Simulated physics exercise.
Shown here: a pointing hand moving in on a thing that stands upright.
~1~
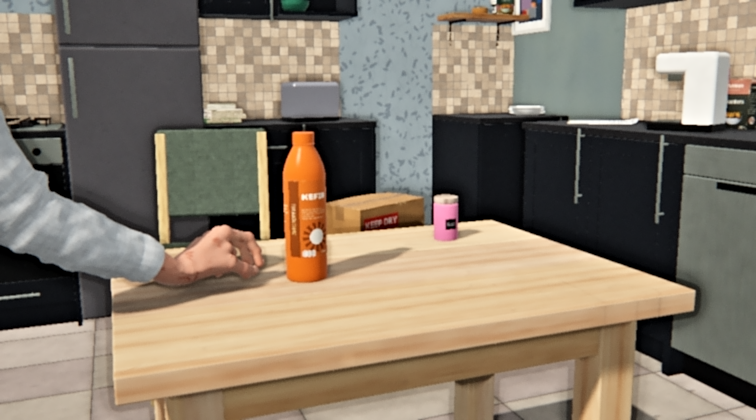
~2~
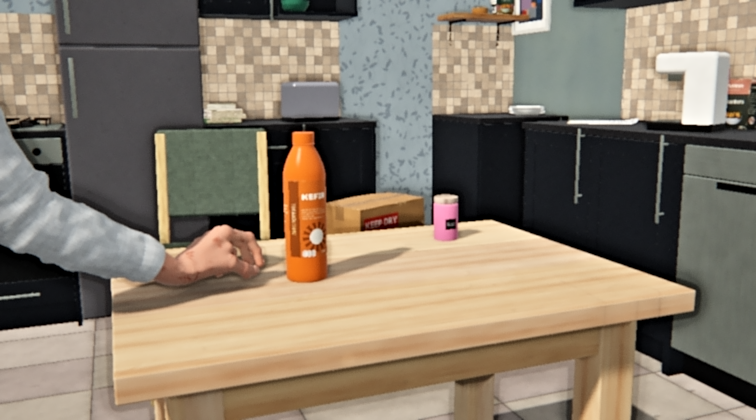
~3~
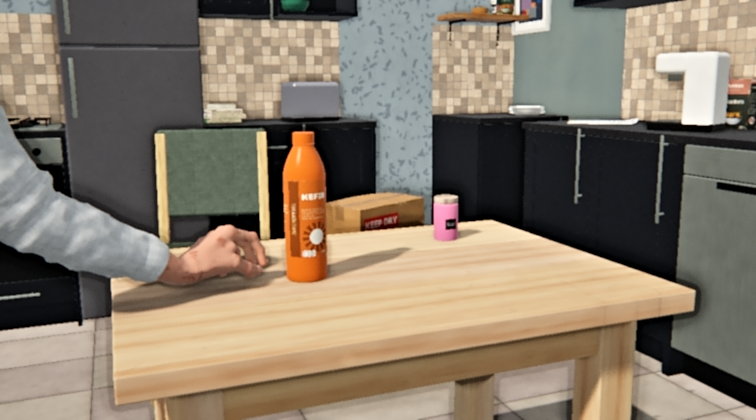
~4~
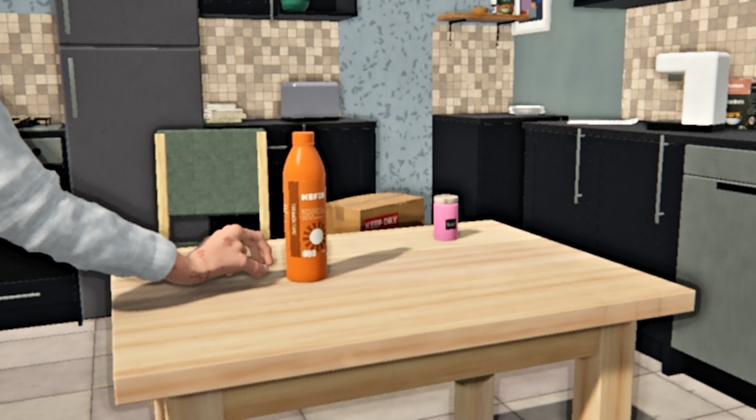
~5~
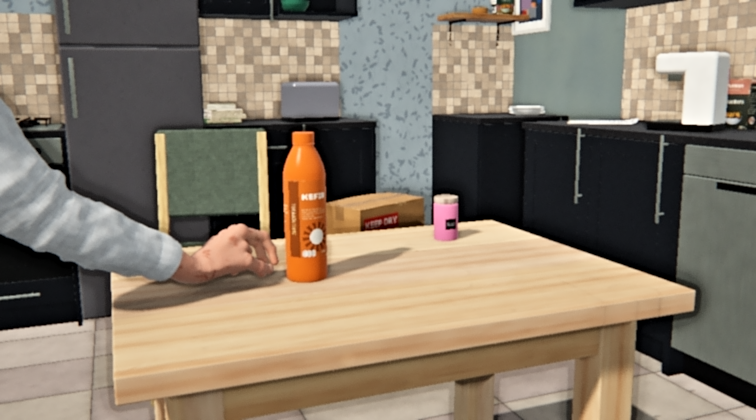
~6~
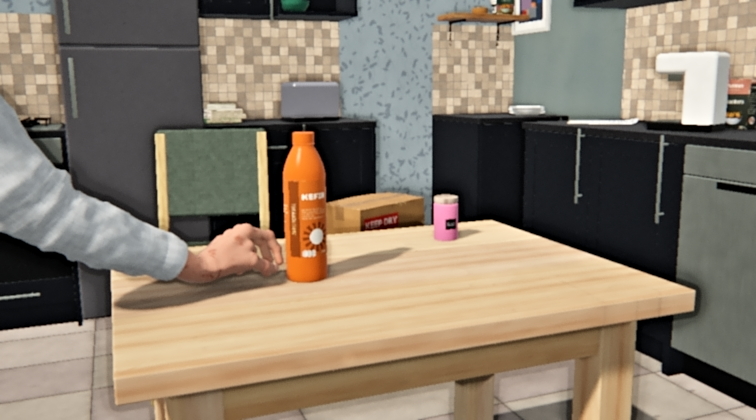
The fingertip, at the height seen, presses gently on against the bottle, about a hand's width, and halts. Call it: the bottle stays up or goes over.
Stays up.
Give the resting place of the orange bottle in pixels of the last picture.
Looks like it settles somewhere around (370, 202).
Then, 0.50 s on from there, orange bottle shifted about its own width near (330, 205).
Then, 0.90 s on from there, orange bottle shifted about its own width near (354, 203).
In the end, moved from the start, orange bottle. At the end, from the last picture's camera, orange bottle near (370, 202).
